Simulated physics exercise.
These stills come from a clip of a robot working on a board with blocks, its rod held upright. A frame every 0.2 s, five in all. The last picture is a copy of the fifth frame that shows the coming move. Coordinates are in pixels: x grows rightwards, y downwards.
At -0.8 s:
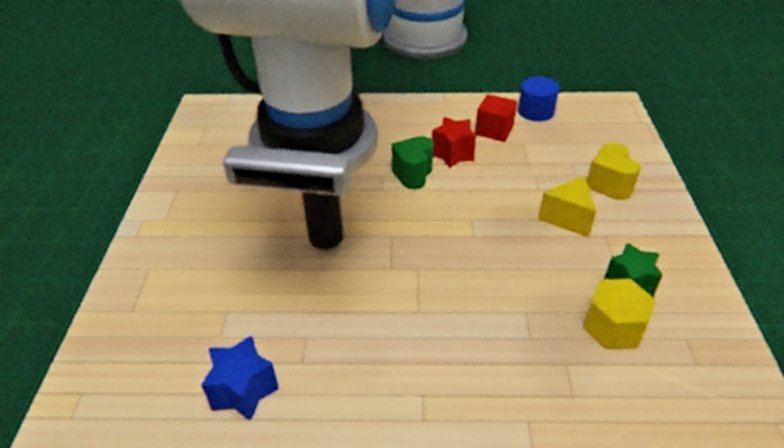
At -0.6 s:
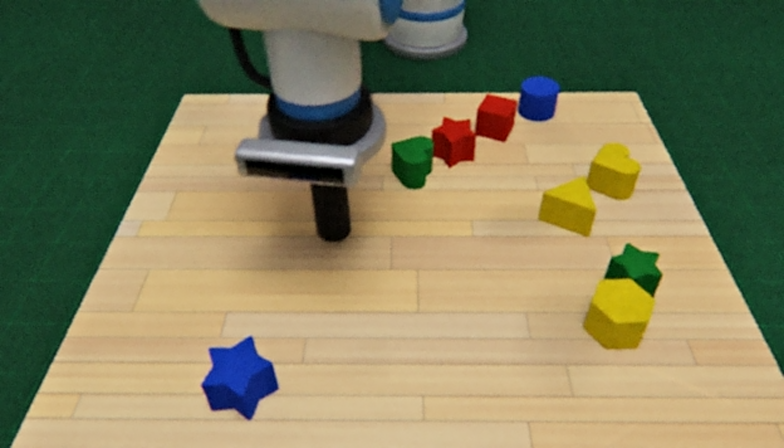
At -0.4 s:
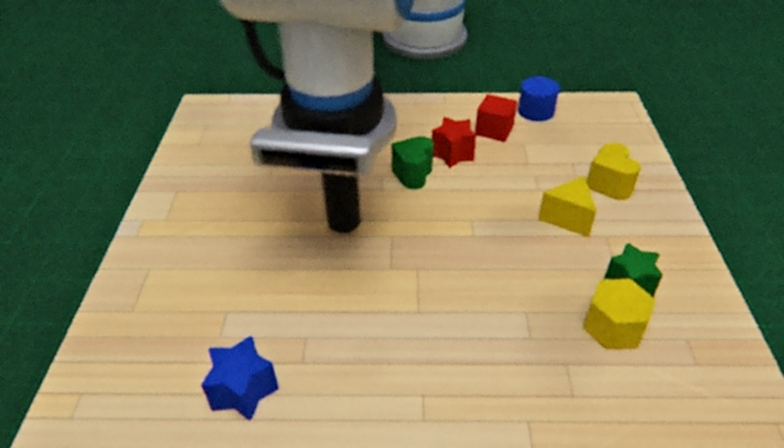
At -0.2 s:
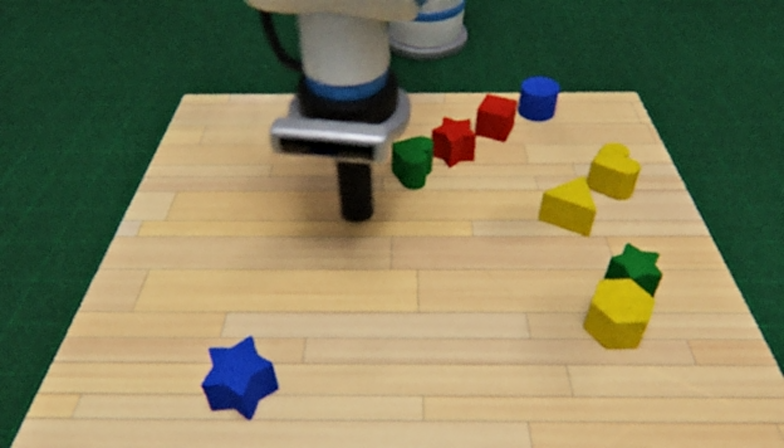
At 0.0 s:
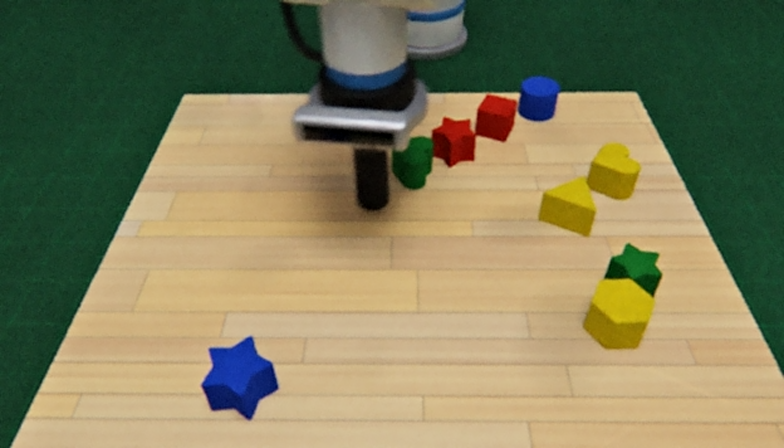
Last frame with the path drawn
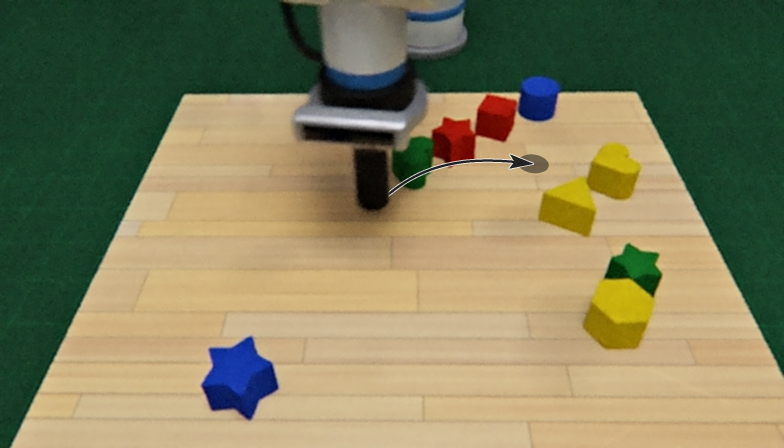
A robot arm with a black rod moves steadily right and slightly away over a wooden board, nearing the green heart block beside a red star, while the scattered blue, red, green and yellow blocks all stay still.
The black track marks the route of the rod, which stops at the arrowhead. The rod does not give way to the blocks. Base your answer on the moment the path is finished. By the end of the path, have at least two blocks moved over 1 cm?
It seems so.
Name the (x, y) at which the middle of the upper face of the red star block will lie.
I'd expect the centre of its top face to be at (476, 106).
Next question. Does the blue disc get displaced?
I expect not.
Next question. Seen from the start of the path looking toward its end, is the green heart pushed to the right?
Answer: No.
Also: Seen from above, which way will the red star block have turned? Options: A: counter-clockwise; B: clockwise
B.
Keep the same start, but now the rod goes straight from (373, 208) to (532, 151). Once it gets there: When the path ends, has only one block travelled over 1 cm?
It seems so.
Drawn move, from (373, 208) over (416, 176) and (471, 161) to (533, 164).
What follows on the original path. One third of the way, rod (418, 168); green heart (432, 131), turned 30° anticlockwise; red star block (462, 122), turned 35° clockwise.
Two thirds of the way, rod (474, 154); green heart (452, 117), turned 60° anticlockwise; red star block (476, 106), turned 45° clockwise; red square piece (507, 99), turned 20° clockwise.
At the end, rod (535, 156); green heart (452, 117), turned 60° anticlockwise; red star block (476, 106), turned 45° clockwise; red square piece (507, 99), turned 20° clockwise; blue disc still; yellow heart still.
